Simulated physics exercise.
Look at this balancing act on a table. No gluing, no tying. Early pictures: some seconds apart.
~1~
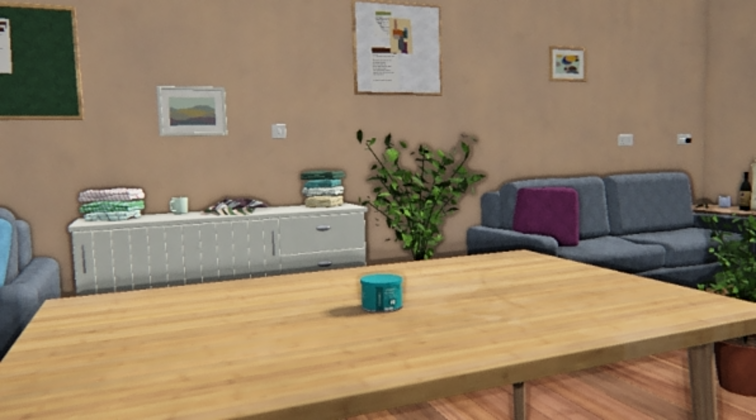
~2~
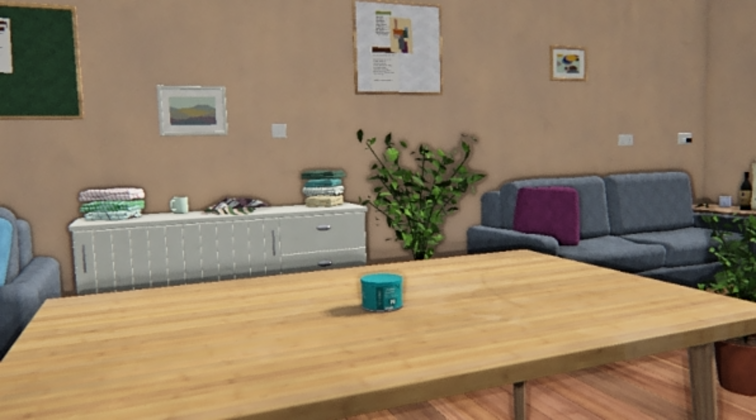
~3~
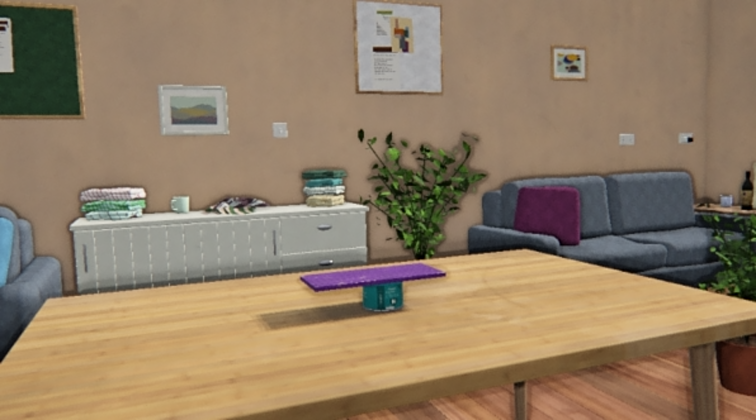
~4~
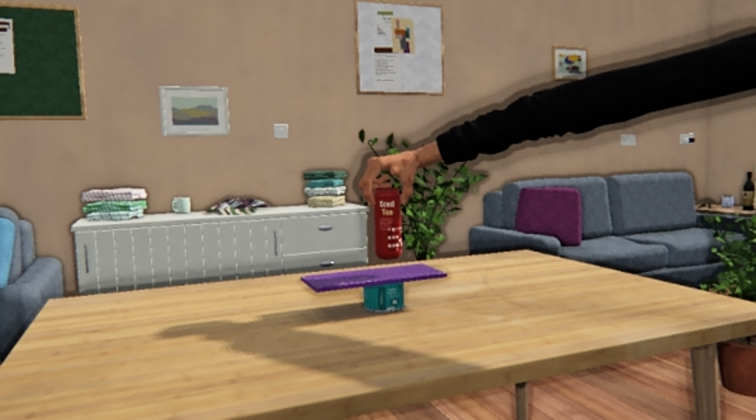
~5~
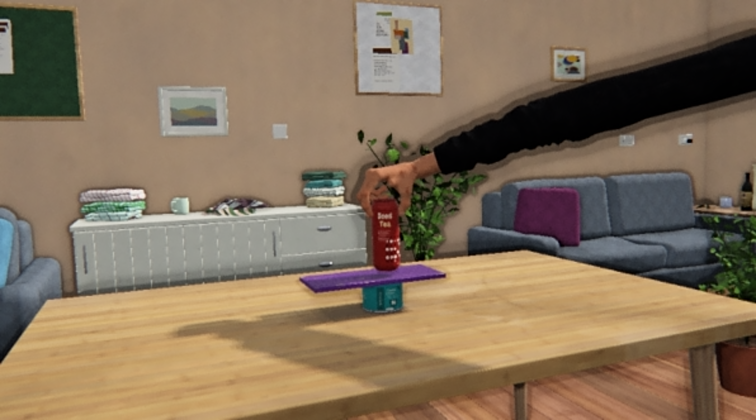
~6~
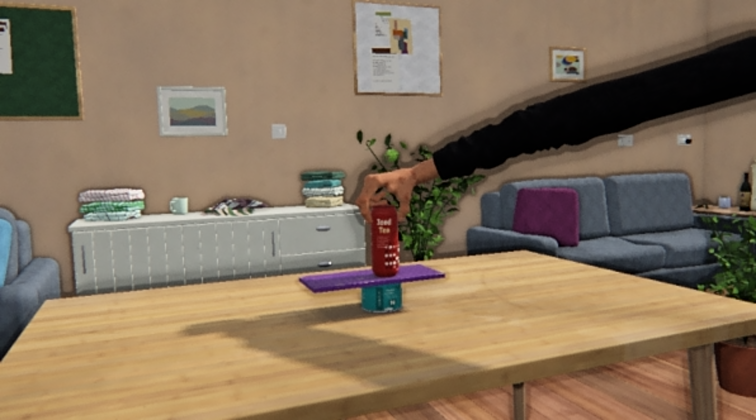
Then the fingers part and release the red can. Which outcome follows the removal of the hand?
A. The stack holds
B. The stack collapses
The stack holds (A).
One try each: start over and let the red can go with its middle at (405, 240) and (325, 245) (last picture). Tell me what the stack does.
First release - upright; second release - toppled.
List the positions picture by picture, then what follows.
The last thing is not in view yet; turquoise tub (382, 293), in the first frame.
The last thing is not in view yet; turquoise tub (382, 293), in the second frame.
The last thing is not in view yet; turquoise tub (383, 292), in the third frame.
On its way; red can (388, 223); turquoise tub (384, 293), in the fourth frame.
On its way; red can (386, 234); turquoise tub (383, 293), in the fifth frame.
Set down, still held; red can (385, 241); turquoise tub (382, 293), in the sixth frame.
Then, 0.30 s on from there, no change.
Then, 0.70 s on from there, red can resting near (385, 241).
In the end, all 3 unmoved. At the end, from the last picture's camera, red can near (385, 241). The stack keeps its balance.
